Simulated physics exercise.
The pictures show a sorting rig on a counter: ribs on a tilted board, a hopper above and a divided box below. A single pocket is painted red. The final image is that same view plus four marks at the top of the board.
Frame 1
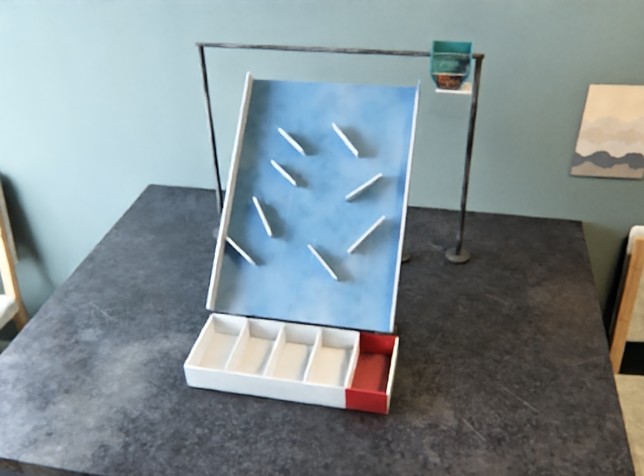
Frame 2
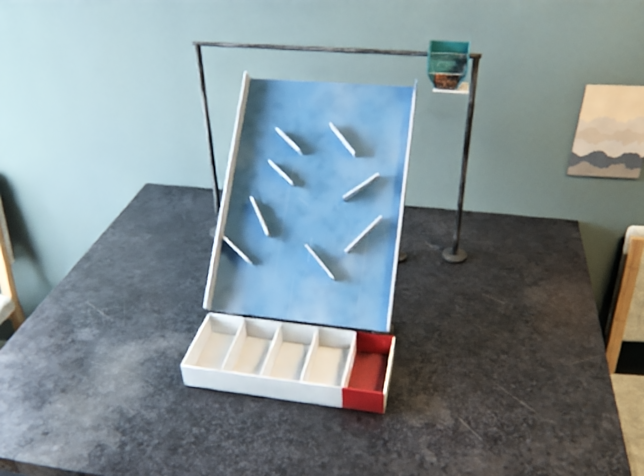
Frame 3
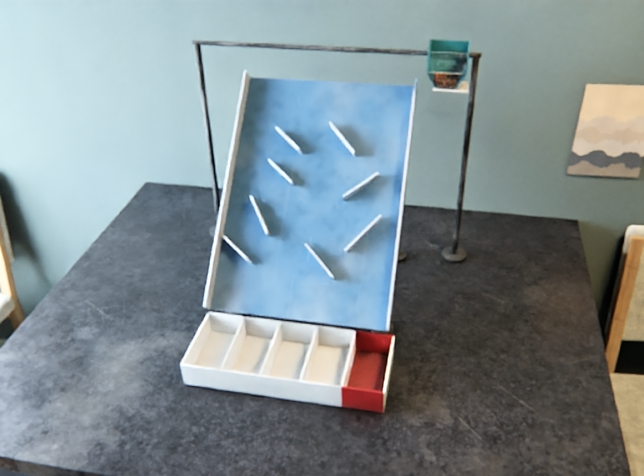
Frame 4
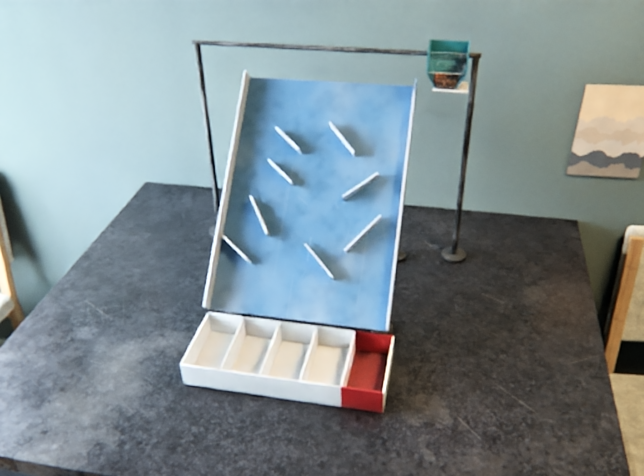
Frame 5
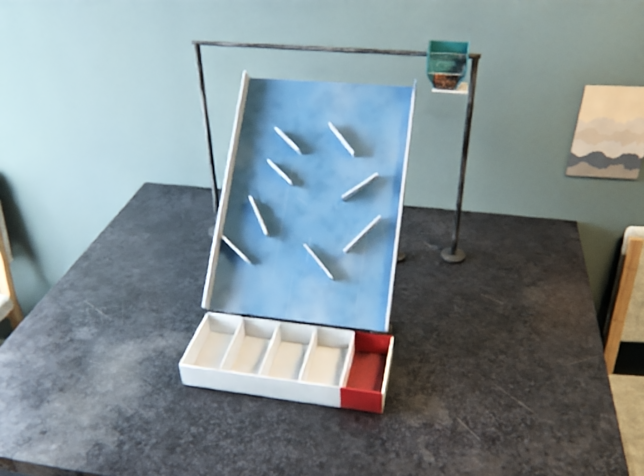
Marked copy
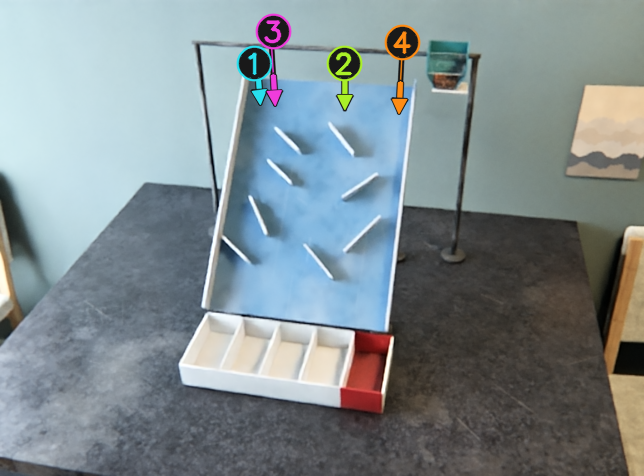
In this clip, a tilted blue board with white ribs stands on a dark counter above a divided white box with one red pocket at the right, beside a raised hopper; apart from a slight shift in view, nothing moves.
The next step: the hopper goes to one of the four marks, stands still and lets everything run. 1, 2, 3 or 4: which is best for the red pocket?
4.
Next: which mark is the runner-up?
That would be 2.
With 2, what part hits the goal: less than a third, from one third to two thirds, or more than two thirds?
From one third to two thirds.
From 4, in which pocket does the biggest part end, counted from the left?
It is the fifth one.
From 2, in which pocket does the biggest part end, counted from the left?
It is the fifth one.
On the marked copy, mark 1 meets the board at (259, 99); mark 2 meets the board at (344, 104); mark 3 meets the board at (274, 100); mark 4 meets the board at (399, 108).
With 1, about a tenth in the red pocket, the larger part in other pockets, just a few held on the board, just a few outside the box.
With 2, roughly half in the red pocket, roughly half in other pockets.
With 3, about a tenth in the red pocket, the larger part in other pockets, just a few held on the board, about a tenth outside the box.
With 4, the larger part in the red pocket, about a tenth in other pockets, about a tenth outside the box.
